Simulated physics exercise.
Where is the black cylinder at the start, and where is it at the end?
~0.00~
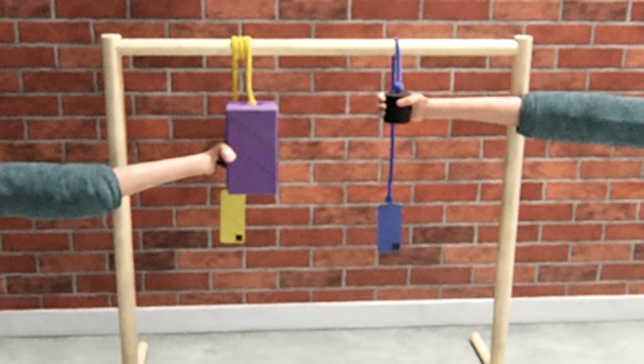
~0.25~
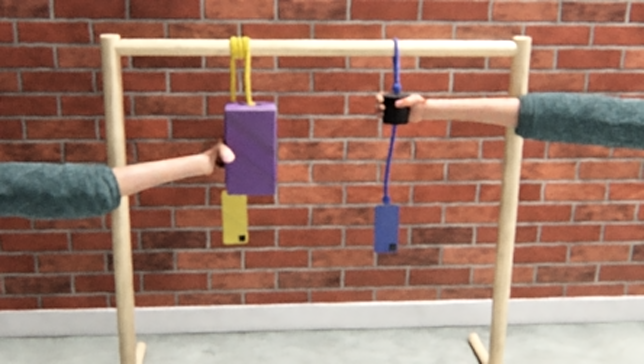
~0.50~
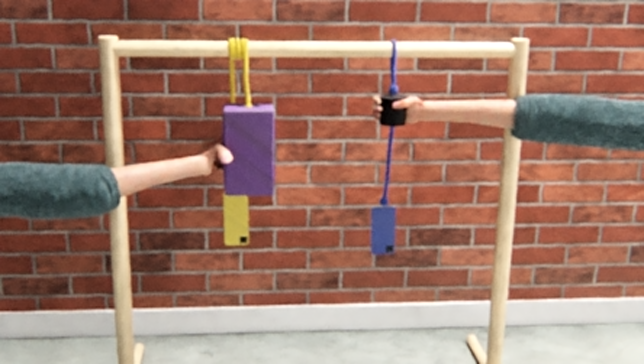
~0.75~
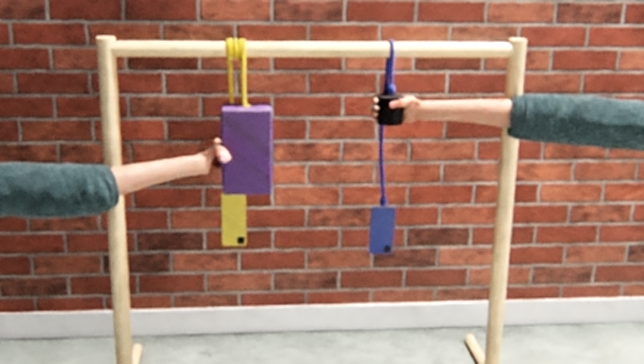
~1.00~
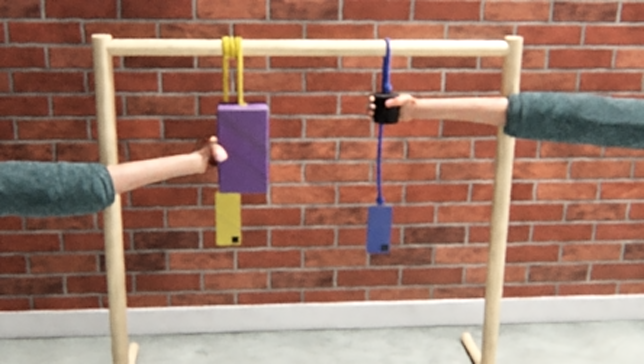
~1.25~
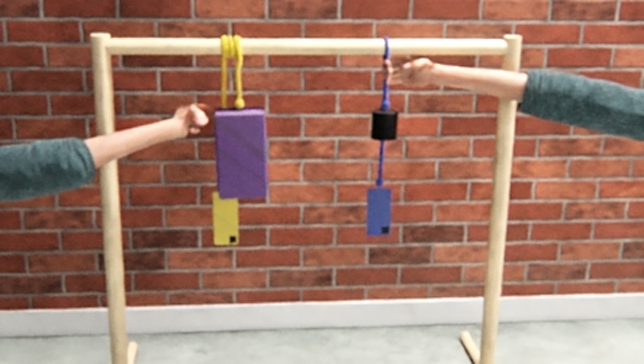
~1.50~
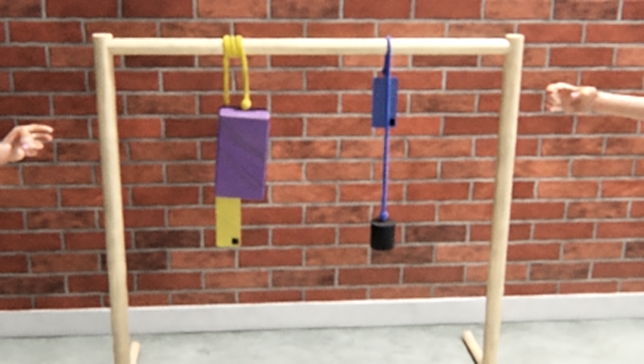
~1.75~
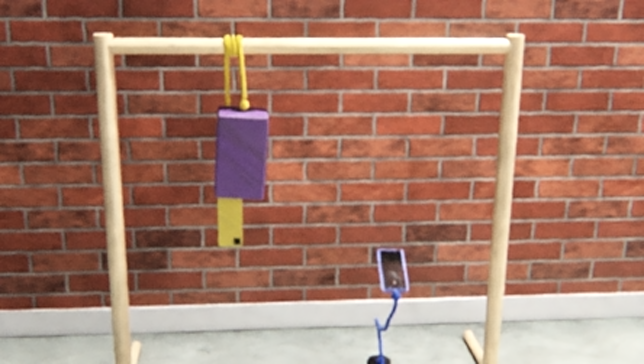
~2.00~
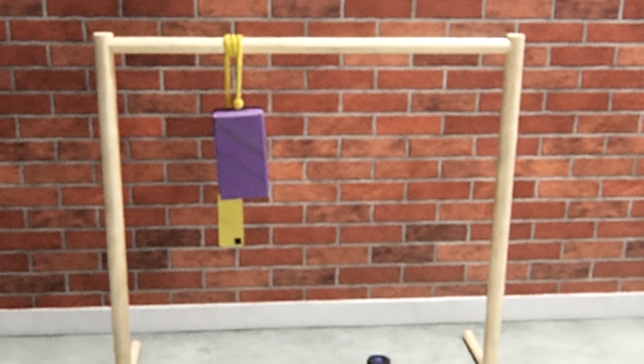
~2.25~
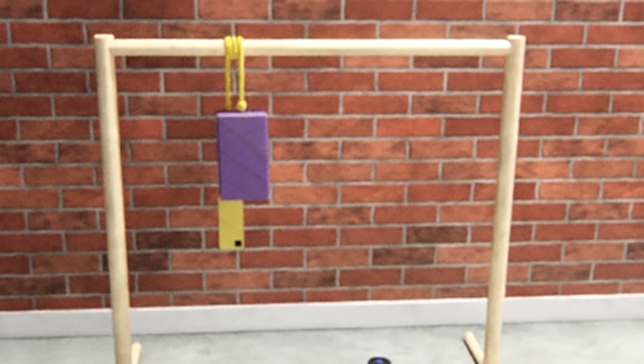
At the start it is held in a hand up near the rail on the right, and at the end it is down on the floor below.
